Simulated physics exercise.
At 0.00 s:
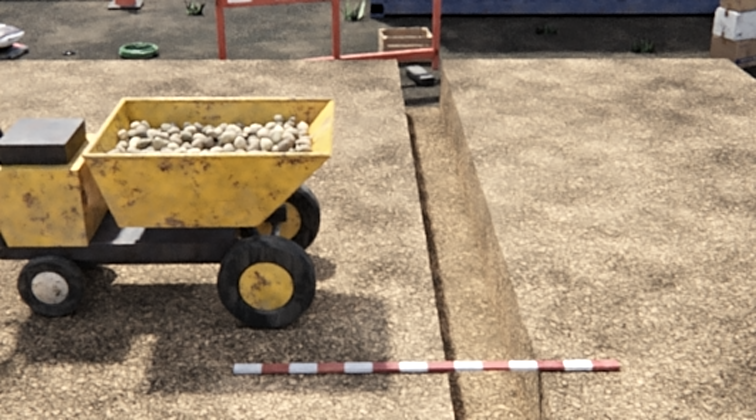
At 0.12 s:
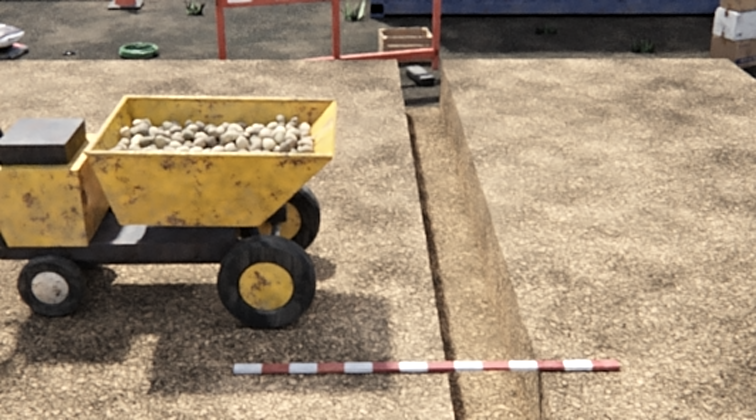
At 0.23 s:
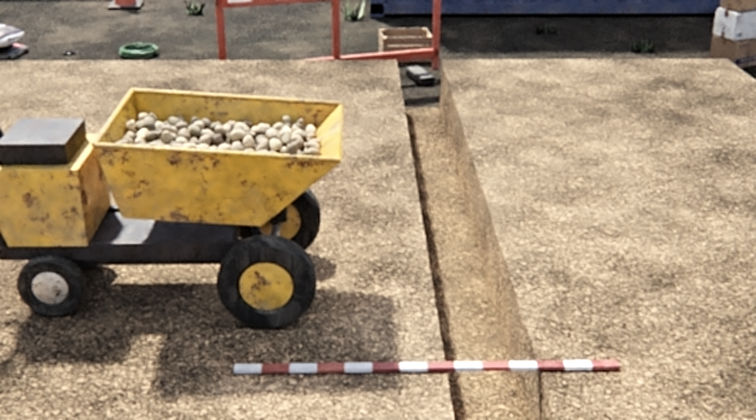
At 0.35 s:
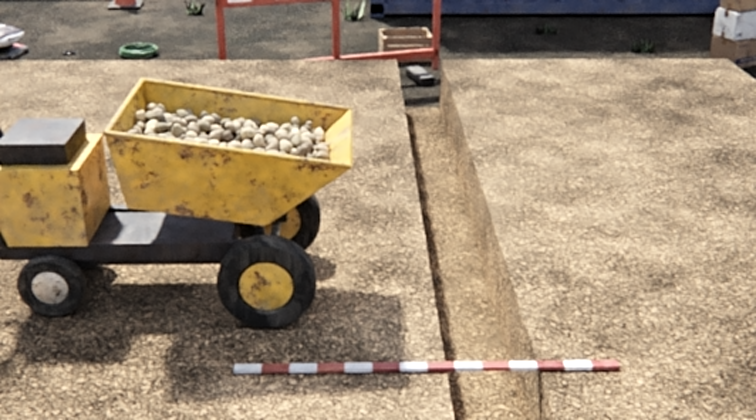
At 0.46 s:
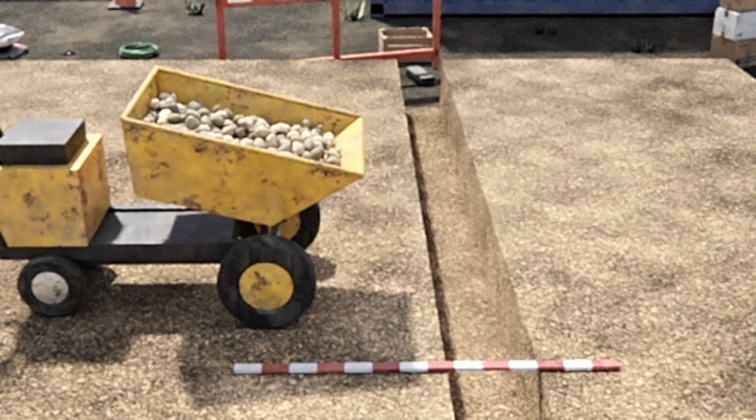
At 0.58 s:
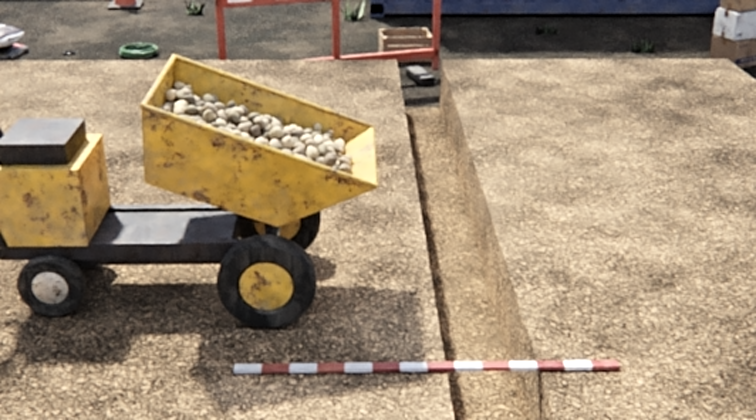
A yellow tray loaded with rounded stones tilts steadily toward the trench on the right.
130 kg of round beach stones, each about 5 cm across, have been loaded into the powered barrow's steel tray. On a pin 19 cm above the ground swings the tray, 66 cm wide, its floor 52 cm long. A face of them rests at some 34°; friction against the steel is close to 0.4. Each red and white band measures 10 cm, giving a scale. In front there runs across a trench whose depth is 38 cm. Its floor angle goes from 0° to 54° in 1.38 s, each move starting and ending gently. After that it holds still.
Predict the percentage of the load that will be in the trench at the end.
Predicted: Roughly 77 %.
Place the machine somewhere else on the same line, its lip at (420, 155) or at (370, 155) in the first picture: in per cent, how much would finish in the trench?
35 and 70 %.
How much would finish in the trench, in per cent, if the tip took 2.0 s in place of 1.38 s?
Roughly 75 per cent would.
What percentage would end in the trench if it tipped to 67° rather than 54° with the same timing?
Share in trench: Approx. 100%.
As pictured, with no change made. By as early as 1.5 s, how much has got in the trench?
Something like 10 in a hundred.
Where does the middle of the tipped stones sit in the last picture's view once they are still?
Roughly (470, 345), I'd say.
After 1.0 s the floor is at 45°; 100 % in the tray; the foremost stones are at (392, 208).
After 1.5 s the floor is at 54°; 85 % in the tray, 3 % short of the trench, 12 % in the trench; the foremost stones are at (481, 289).
After 1.8 s the floor is at 54°; 56 % in the tray, 4 % short of the trench, 40 % in the trench; the foremost stones are at (502, 328).
After 3.8 s the floor is at 54°; 22 % in the tray, 2 % short of the trench, 77 % in the trench; the foremost stones are at (504, 341).
